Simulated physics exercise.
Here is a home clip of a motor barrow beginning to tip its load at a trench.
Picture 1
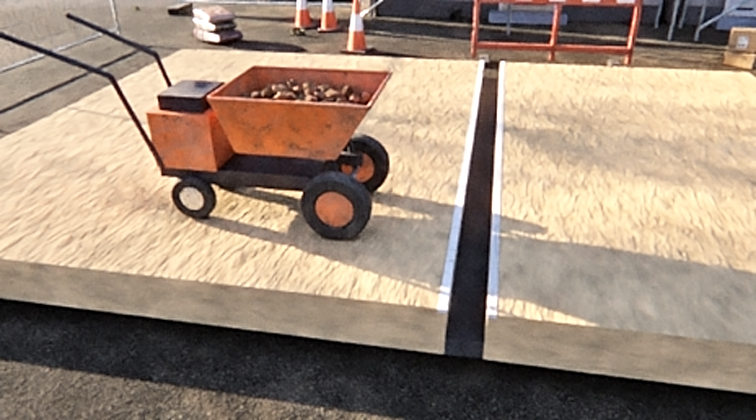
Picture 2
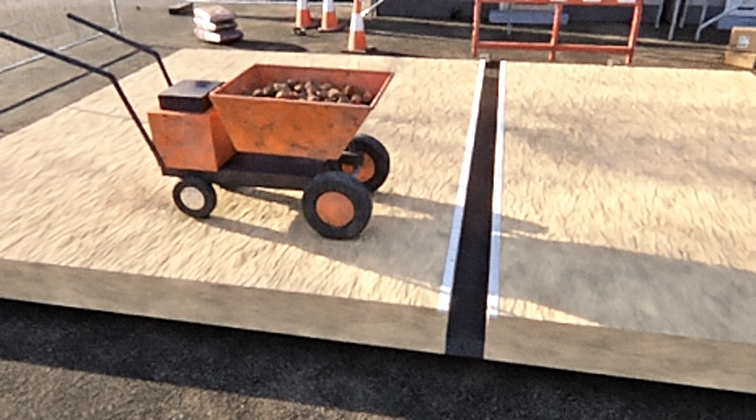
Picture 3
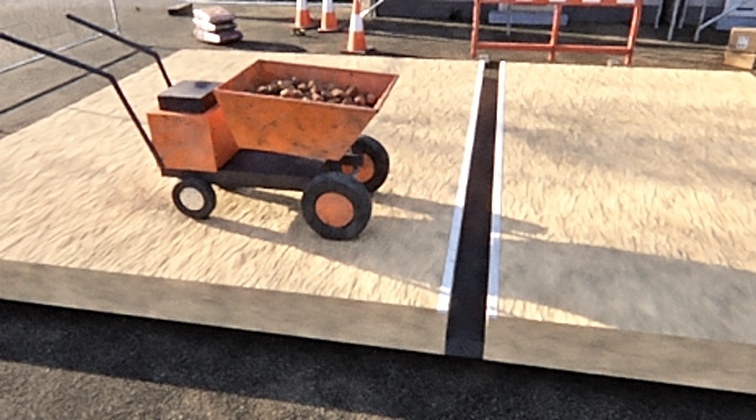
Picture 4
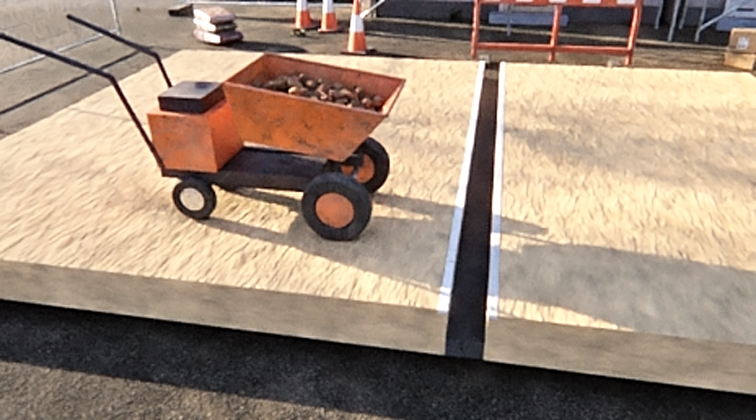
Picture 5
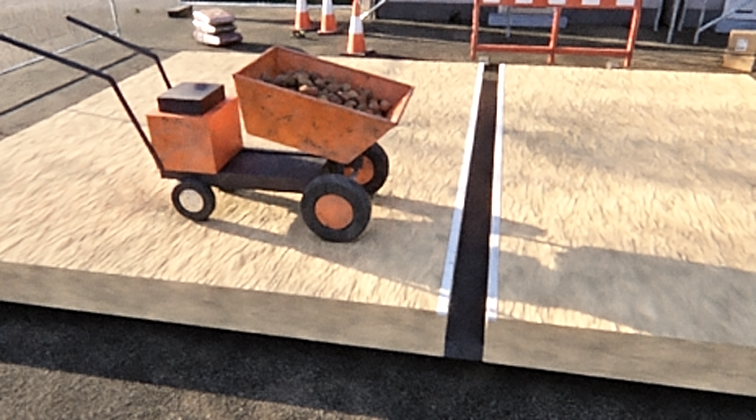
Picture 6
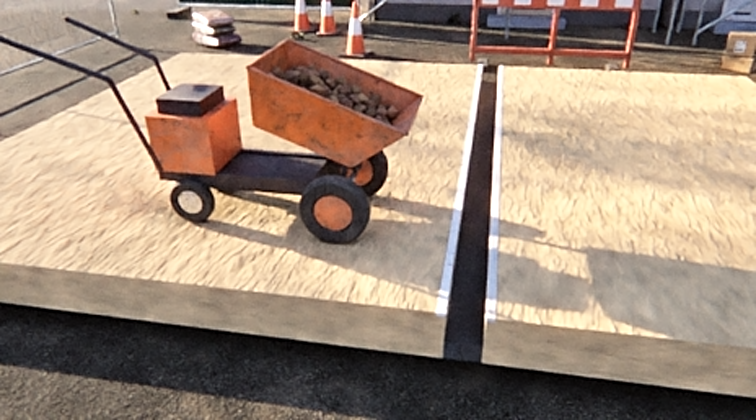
An orange motor barrow, its skip heaped with brown clods, stands at the left on a pale, rough-topped slab outdoors, seen from slightly above and to one side. To its right a narrow dark trench edged in white crosses the slab, with orange-and-white cones and an orange barrier behind. The skip tilts gradually forward to the right, its rear rising, while the wheels and view stay nearly still.
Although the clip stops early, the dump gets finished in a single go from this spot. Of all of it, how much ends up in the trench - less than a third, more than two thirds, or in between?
Honestly, the trench gets a third to two-thirds of the load.
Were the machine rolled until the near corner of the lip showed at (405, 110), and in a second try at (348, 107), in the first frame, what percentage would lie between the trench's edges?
10 % then 50 %.
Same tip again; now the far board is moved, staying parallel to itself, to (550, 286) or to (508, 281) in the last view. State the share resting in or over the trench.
Roughly 90 % first, 70 % second.
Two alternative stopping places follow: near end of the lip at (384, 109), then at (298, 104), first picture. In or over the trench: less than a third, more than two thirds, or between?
At the first stop the answer is the middle third, and at the second it is under a third.
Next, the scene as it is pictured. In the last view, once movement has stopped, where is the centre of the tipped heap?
About pixel (479, 226).
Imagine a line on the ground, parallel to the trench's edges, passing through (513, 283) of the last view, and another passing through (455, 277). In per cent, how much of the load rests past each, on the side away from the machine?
Around 10 per cent for the first, and 70 per cent for the second.
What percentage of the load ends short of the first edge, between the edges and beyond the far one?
Out of a hundred: Short 5; between 50; beyond 20.
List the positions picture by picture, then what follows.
The first picture shows lip of the skip near (369, 108), level; top of the load near (291, 100), clay clods; first edge of the trench near (448, 272); far edge near (494, 276), the trench under half as wide as the skip, and about as deep as wide.
The second picture shows lip of the skip near (372, 108), tipped barely; top of the load near (293, 99).
The third picture shows lip of the skip near (377, 111), tipped barely; top of the load near (286, 99).
The fourth picture shows lip of the skip near (386, 116), tipped a little; top of the load near (298, 99).
The fifth picture shows lip of the skip near (396, 124), tipped a little; top of the load near (290, 92).
The sixth picture shows lip of the skip near (406, 135), tipped clearly; top of the load near (301, 89); first edge of the trench near (447, 275); far edge near (492, 280).
Shortly afterwards, skip tipped steeply; the whole lot in the skip.
Next, skip tipped right over; the bulk in the skip; only a few short of the trench; a little in or heaped over the trench; only a few beyond it; only a few falling.
Some moments later, skip tipped right over; near a third in the skip; only a few short of the trench; near half in or heaped over the trench; a little beyond it; only a few falling.
In the end, skip tipped right over; near a quarter in the skip; a little short of the trench; near half in or heaped over the trench; near a quarter beyond it.
